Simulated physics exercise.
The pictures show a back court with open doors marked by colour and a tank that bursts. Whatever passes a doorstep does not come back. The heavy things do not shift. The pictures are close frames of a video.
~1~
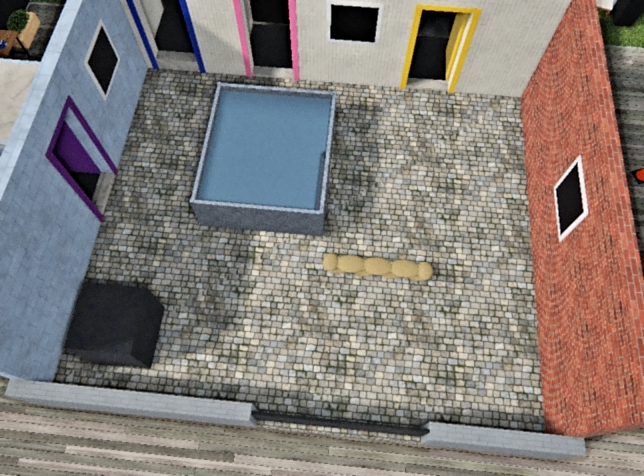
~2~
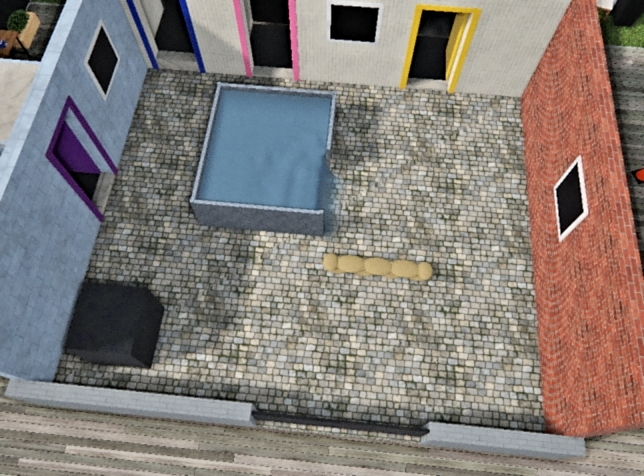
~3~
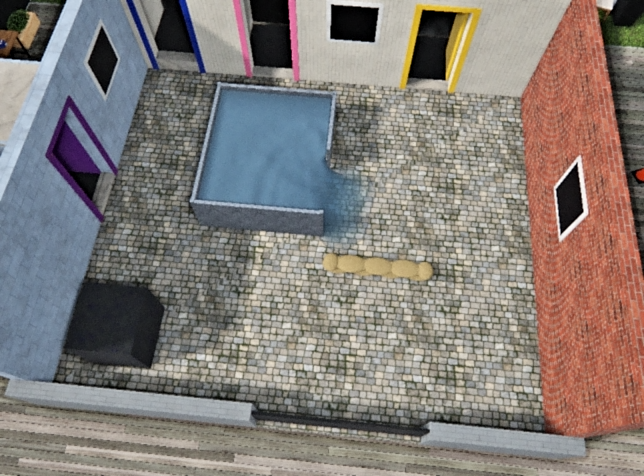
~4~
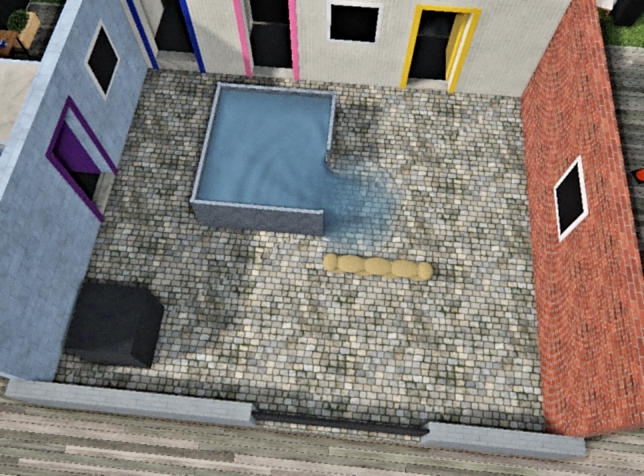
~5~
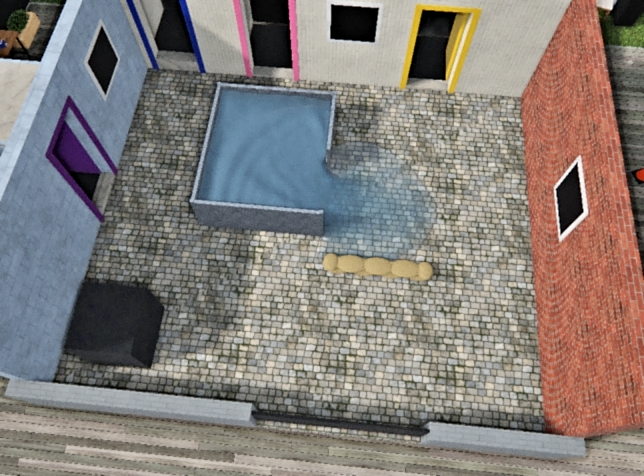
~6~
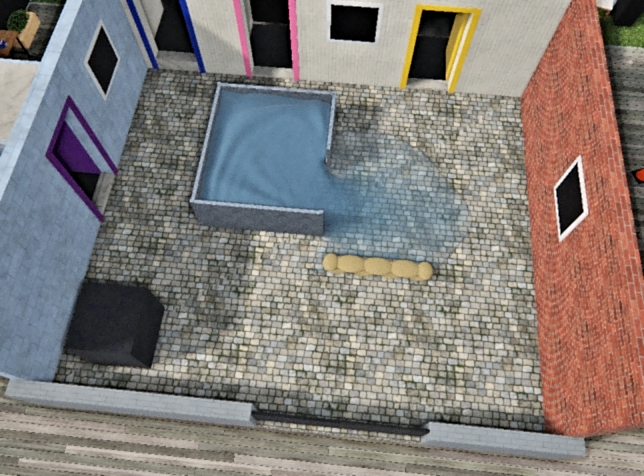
We see a walled cobbled courtyard with an open tank full of water, a dark block and a row of tan sacks; water pours from the tank's right side and spreads rightward across the stones in a widening fan.
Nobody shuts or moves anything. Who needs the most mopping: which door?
Most goes in at the yellow door.
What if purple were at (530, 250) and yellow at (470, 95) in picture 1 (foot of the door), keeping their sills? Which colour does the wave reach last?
It is the blue-painted one.
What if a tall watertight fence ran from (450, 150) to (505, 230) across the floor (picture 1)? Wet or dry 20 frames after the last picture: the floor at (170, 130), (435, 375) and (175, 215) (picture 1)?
One after the other: Free of water, wet, no water.
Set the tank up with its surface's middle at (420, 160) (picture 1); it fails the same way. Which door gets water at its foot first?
The door marked yellow.
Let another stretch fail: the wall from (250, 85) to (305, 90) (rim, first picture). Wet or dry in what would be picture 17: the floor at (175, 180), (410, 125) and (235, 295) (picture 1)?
In turn: No water, wet, dry.
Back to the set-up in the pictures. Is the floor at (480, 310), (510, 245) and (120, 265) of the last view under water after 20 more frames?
In that order: Covered, under water, clear.
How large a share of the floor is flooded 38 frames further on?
Some 80 per cent.
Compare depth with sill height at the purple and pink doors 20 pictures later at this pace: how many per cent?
Near 0 and 0 in a hundred.
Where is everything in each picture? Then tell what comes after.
In the first picture, the open tank at (268, 147) is whole and still.
In the second picture, water pours out at (323, 197) and has run to (337, 176).
In the third picture, water pours out at (323, 197) and has run to (364, 178).
In the fourth picture, water pours out at (323, 198) and has run to (398, 195).
In the fifth picture, the front is at (432, 206), out from the gap at (323, 198).
In the sixth picture, water pours out at (323, 198) and has run to (468, 224).
A moment on, water covers 25 % of the floor; purple door not reached, yellow door not reached, pink door not reached, blue door not reached.
Next, water covers 35 % of the floor; purple door not reached, yellow door wet at the sill, nothing in, pink door not reached, blue door not reached.
Then, water covers 40 % of the floor; purple door not reached, yellow door wet at the sill, nothing in, pink door not reached, blue door not reached.
Later, water covers 80 % of the floor; purple door not reached, yellow door some in, pink door wet at the sill, nothing in, blue door wet at the sill, nothing in.
In the end, water covers 95 % of the floor; purple door a trickle in, yellow door some in, pink door a trickle in, blue door wet at the sill, nothing in; the yellow door has let in the most.
